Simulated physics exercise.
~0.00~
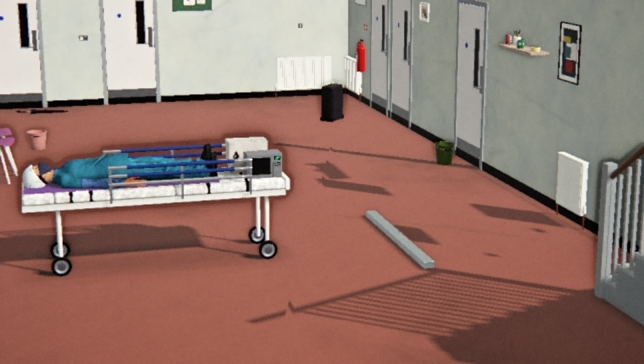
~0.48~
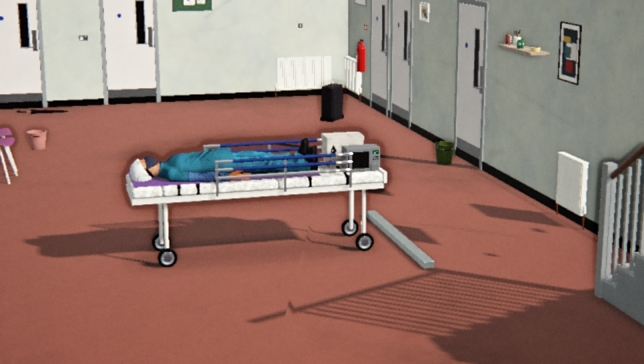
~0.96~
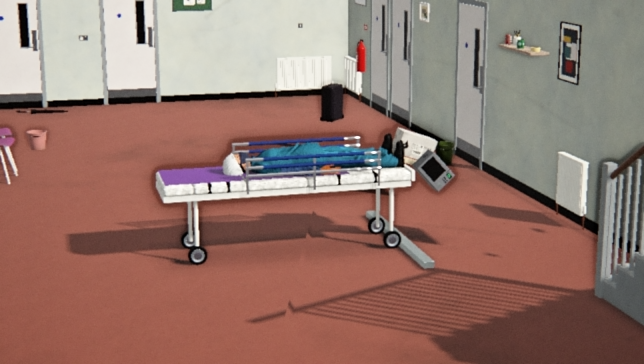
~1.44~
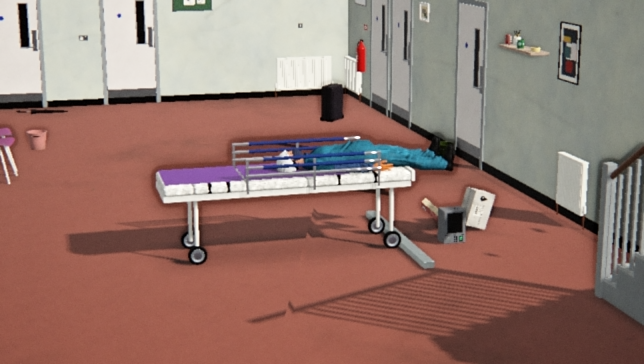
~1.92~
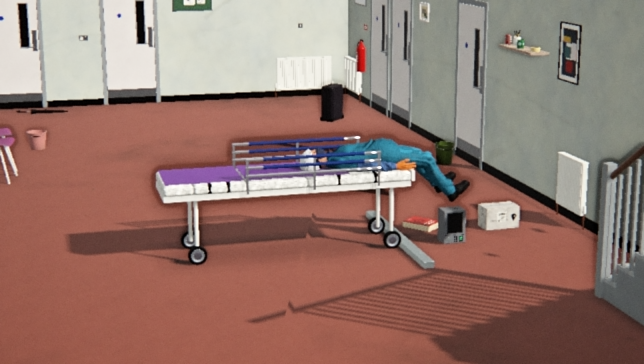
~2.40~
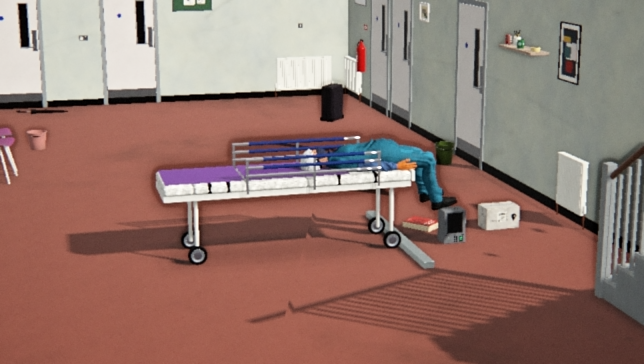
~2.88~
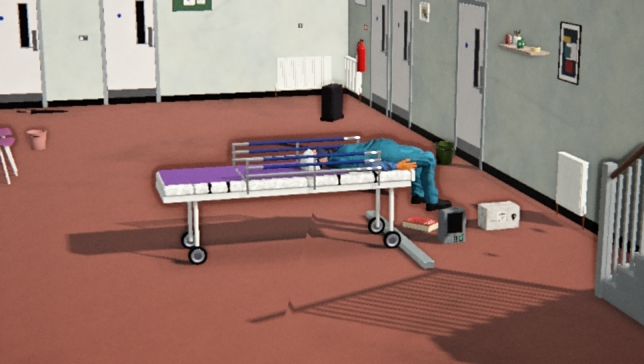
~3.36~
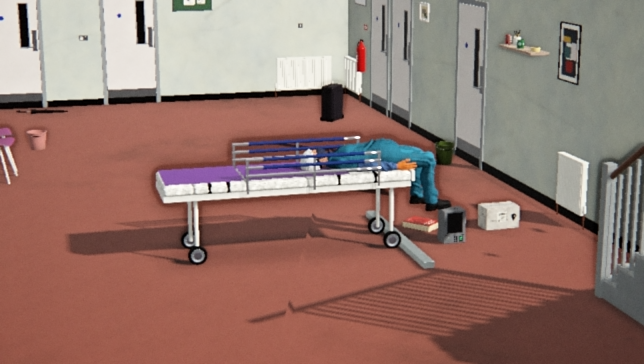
Hospital corridor, a gurney rolling right and stopping dead at a floor sill, patient sliding feet first over the end, belongings falling.
